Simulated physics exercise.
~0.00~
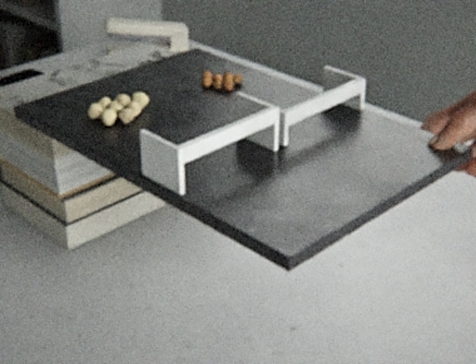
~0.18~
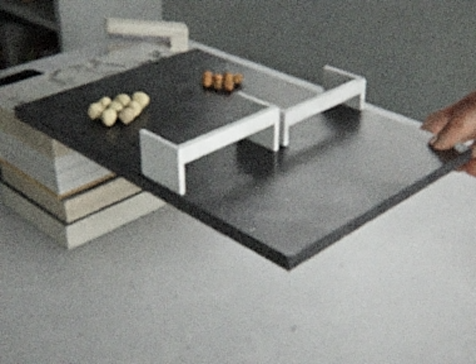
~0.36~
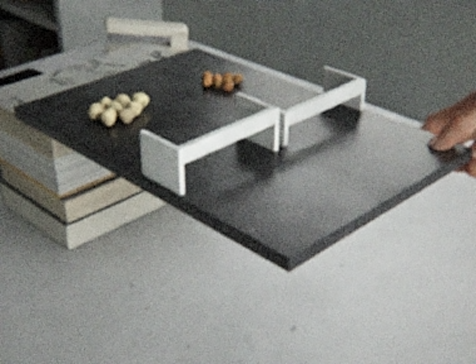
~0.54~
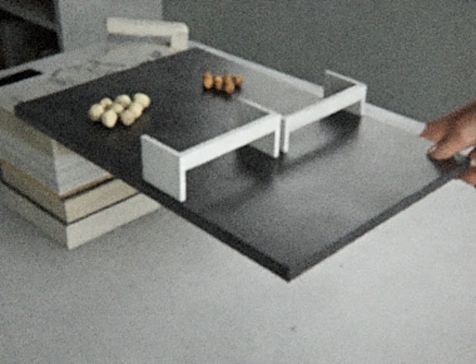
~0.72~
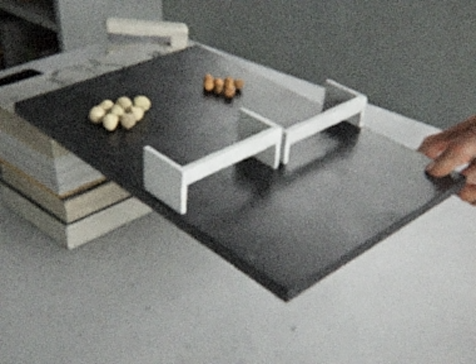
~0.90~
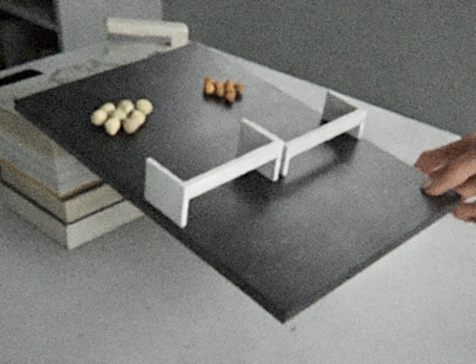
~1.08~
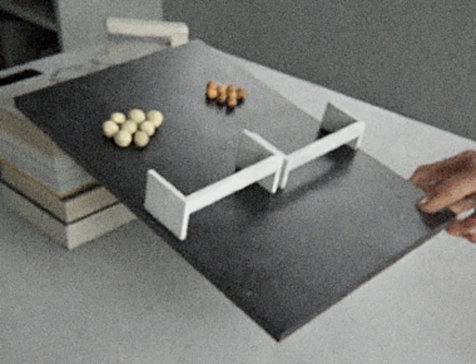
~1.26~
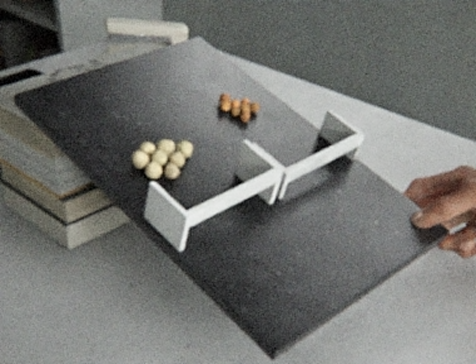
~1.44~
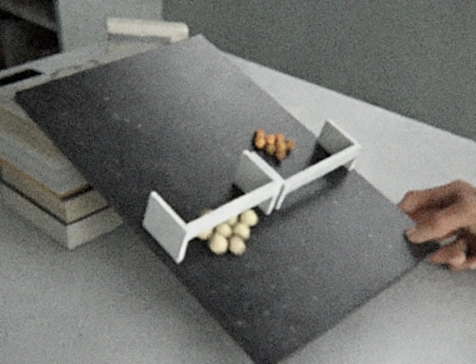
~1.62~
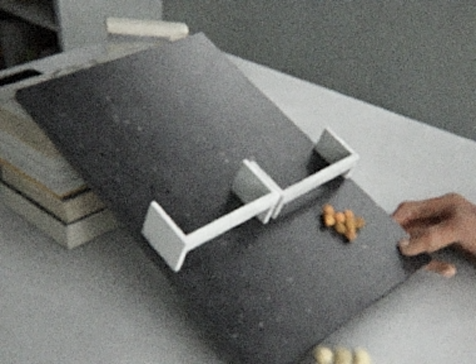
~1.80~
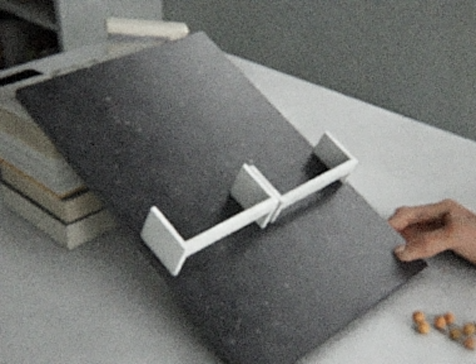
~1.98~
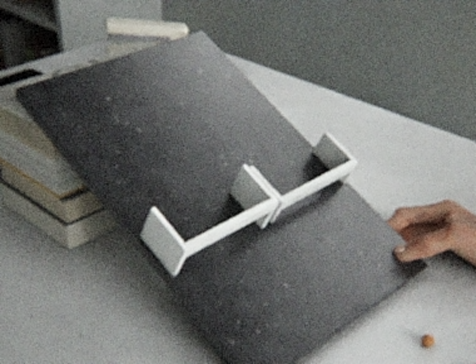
A hand lowered the right end of a dark board propped on a stack of books until it sloped steeply, and the pale balls and small orange-brown pieces slid down past the white gates and off the board, leaving one brownish piece in view on the table.
